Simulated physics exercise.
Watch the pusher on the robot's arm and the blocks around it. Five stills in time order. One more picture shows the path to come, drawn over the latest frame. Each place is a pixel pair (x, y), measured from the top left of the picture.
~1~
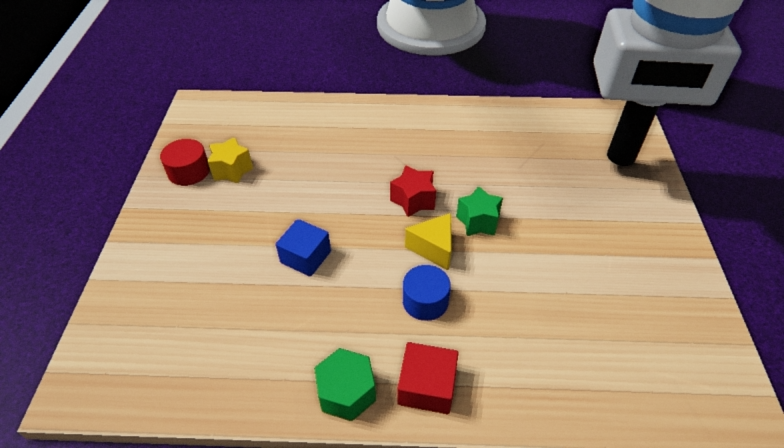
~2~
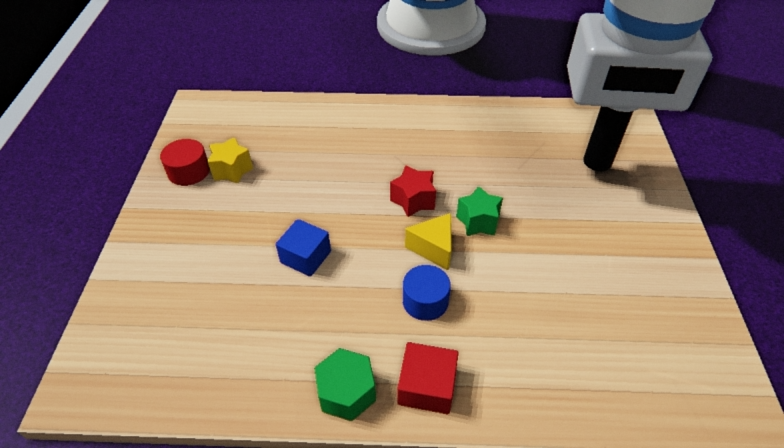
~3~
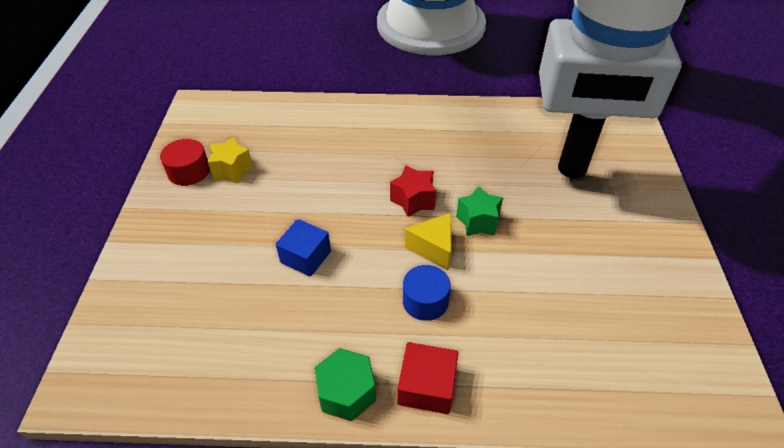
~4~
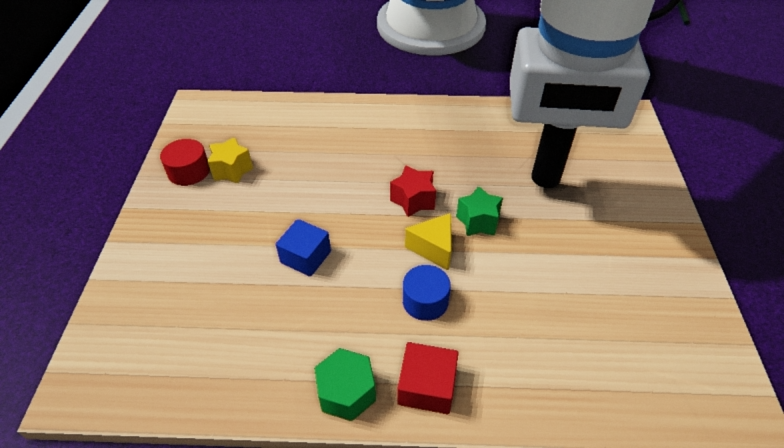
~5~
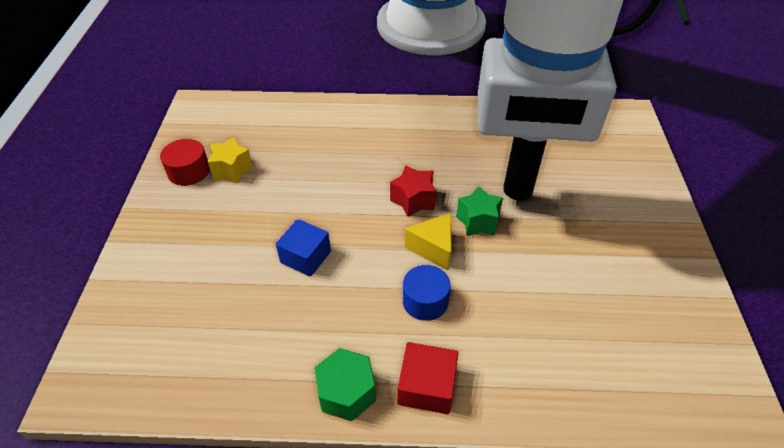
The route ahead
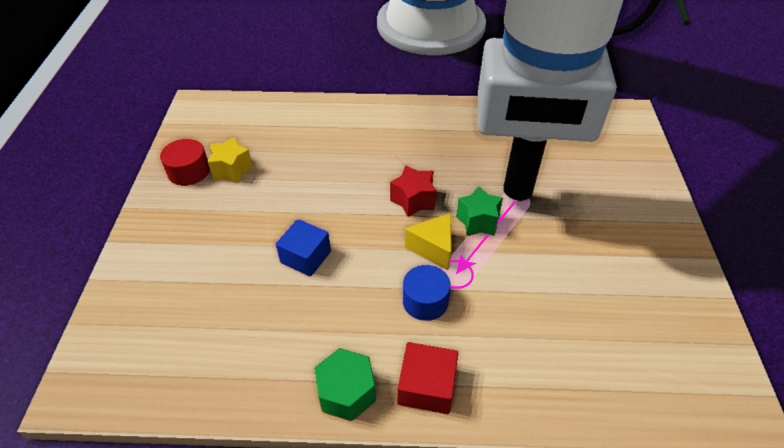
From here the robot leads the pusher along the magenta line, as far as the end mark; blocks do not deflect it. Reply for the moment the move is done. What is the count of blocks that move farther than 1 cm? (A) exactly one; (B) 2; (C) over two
B.
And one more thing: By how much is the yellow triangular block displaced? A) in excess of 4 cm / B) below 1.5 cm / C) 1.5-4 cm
Letter C.
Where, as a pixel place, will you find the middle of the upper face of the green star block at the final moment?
If I read the scene right, the answer is (448, 220).
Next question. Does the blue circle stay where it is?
It seems so.
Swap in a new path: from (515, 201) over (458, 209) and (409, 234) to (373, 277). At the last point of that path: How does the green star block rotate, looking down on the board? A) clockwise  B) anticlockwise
The one that fits is B, anticlockwise.
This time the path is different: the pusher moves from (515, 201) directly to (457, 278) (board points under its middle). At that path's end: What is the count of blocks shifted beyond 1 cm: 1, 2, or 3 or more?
My best guess is that a pair of blocks move over 1 cm.
Path on the board, in a line from (515, 201) to (456, 274).
What follows on the original path. One third of the way, pusher (499, 214); yellow triangular block (432, 231); green star block (465, 209), turned 30° clockwise.
Two thirds of the way, pusher (479, 238); yellow triangular block (417, 231), turned 30° anticlockwise; green star block (451, 217), turned 85° clockwise.
At the end, pusher (458, 264); blue circle in place; yellow triangular block (411, 231), turned 30° anticlockwise; green star block (448, 220), turned 105° clockwise.
